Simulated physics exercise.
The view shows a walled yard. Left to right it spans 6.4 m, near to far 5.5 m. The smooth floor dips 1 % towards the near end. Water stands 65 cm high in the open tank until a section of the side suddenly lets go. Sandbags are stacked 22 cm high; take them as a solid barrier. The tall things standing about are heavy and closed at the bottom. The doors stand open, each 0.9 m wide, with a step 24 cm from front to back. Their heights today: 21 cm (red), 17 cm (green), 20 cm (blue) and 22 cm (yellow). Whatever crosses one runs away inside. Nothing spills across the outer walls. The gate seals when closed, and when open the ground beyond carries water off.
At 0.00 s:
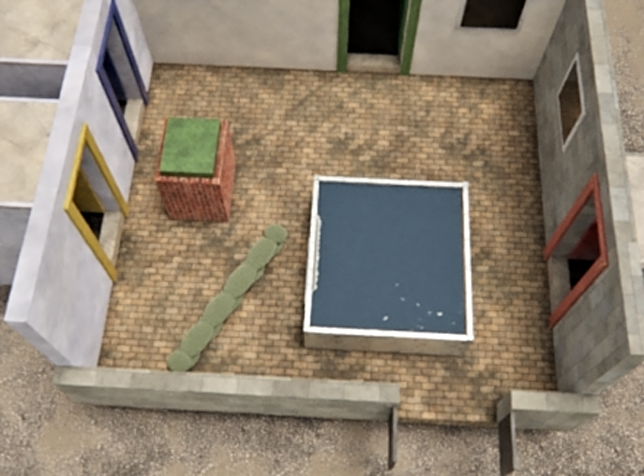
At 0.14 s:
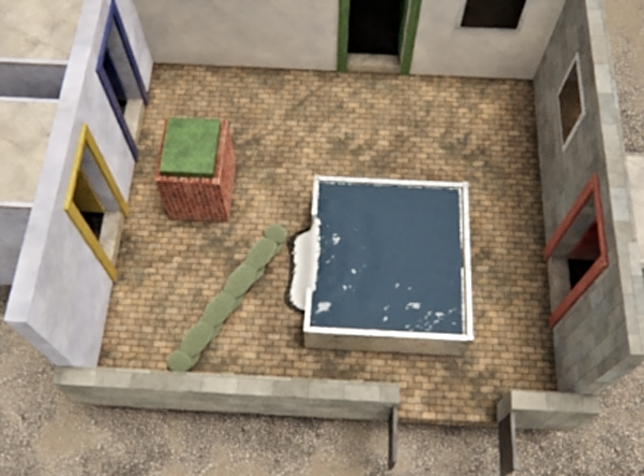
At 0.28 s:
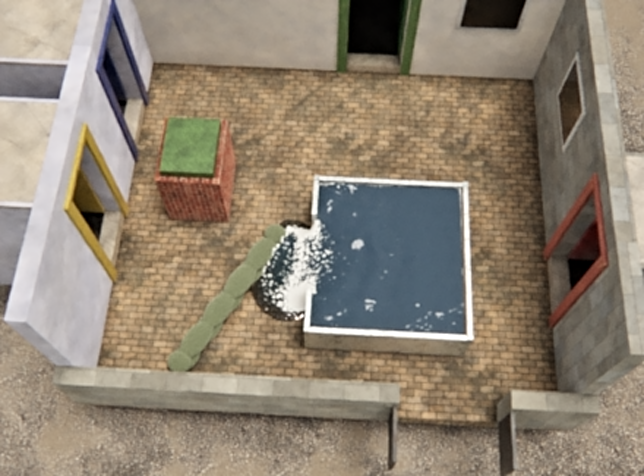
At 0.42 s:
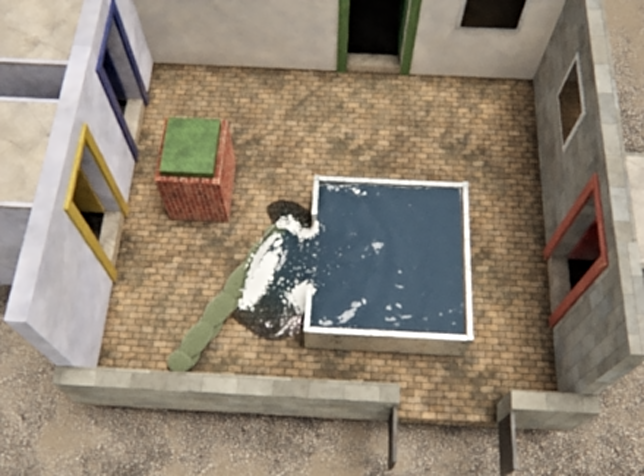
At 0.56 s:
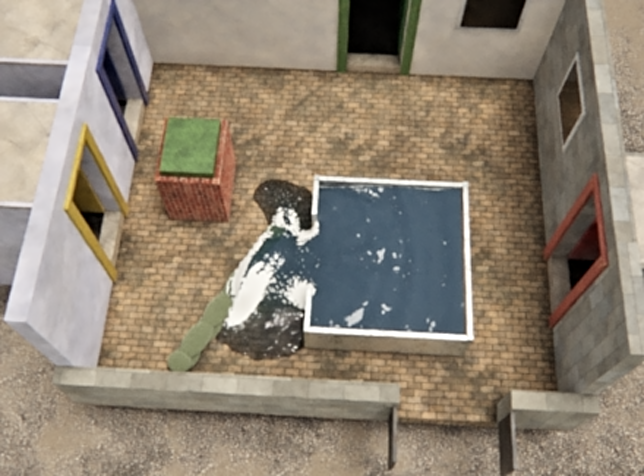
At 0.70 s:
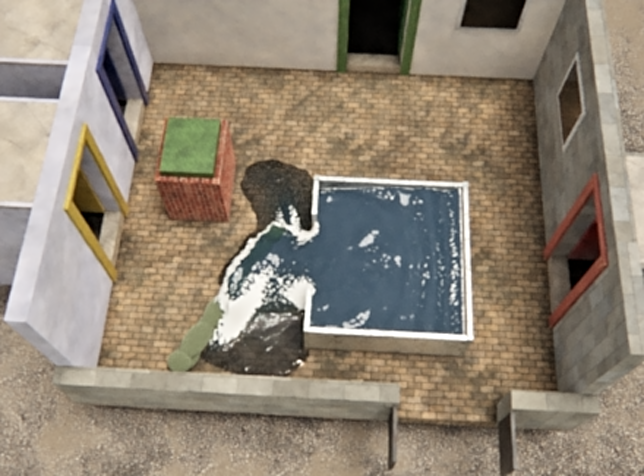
A walled yard with a tan brick floor is seen from high above by a still camera. A white-rimmed tank of dark blue water sits right of centre, with a green-topped brick block and a slanting green sandbag row to its left, and blue, yellow, green and red doorframes around. Water pours from the tank's left side, foams against the sandbags and spreads both ways along them, darkening the floor.
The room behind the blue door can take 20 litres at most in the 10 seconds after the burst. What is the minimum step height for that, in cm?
About 9 cm.
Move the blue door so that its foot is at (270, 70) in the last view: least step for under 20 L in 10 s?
Roughly 10.5 cm.
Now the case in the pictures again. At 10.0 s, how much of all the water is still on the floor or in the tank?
Some 94 per cent remains.
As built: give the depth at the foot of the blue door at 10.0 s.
Roughly 9.0 cm deep.
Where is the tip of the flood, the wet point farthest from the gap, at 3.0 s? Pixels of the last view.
Near (153, 66).
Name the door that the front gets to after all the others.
Last comes the red one.
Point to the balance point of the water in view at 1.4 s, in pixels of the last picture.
Around (343, 279).
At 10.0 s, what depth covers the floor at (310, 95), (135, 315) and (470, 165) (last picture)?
About 6, 9 and 10 cm.
After 1.4 s water covers 30 % of the floor, deepest (50 cm) near (275, 259); it has not reached the blue door.
After 3.0 s water covers 60 % of the floor, deepest (34 cm) near (225, 389); 2 cm at the blue door, 0 litres in over its 20 cm step.
After 10.0 s water covers 95 % of the floor, deepest (14 cm) near (264, 391); 9 cm at the blue door, 0 litres in over its 20 cm step.
At the blue door as built, the water arrived by 2.5 s and peaked near 14 cm at 6.6 s.
Run again over the same 10 s with other heights there, 39 litres in over 7.5 cm, 10 litres over 10.5 cm. The limit of 20 litres is kept from about 9 cm up.
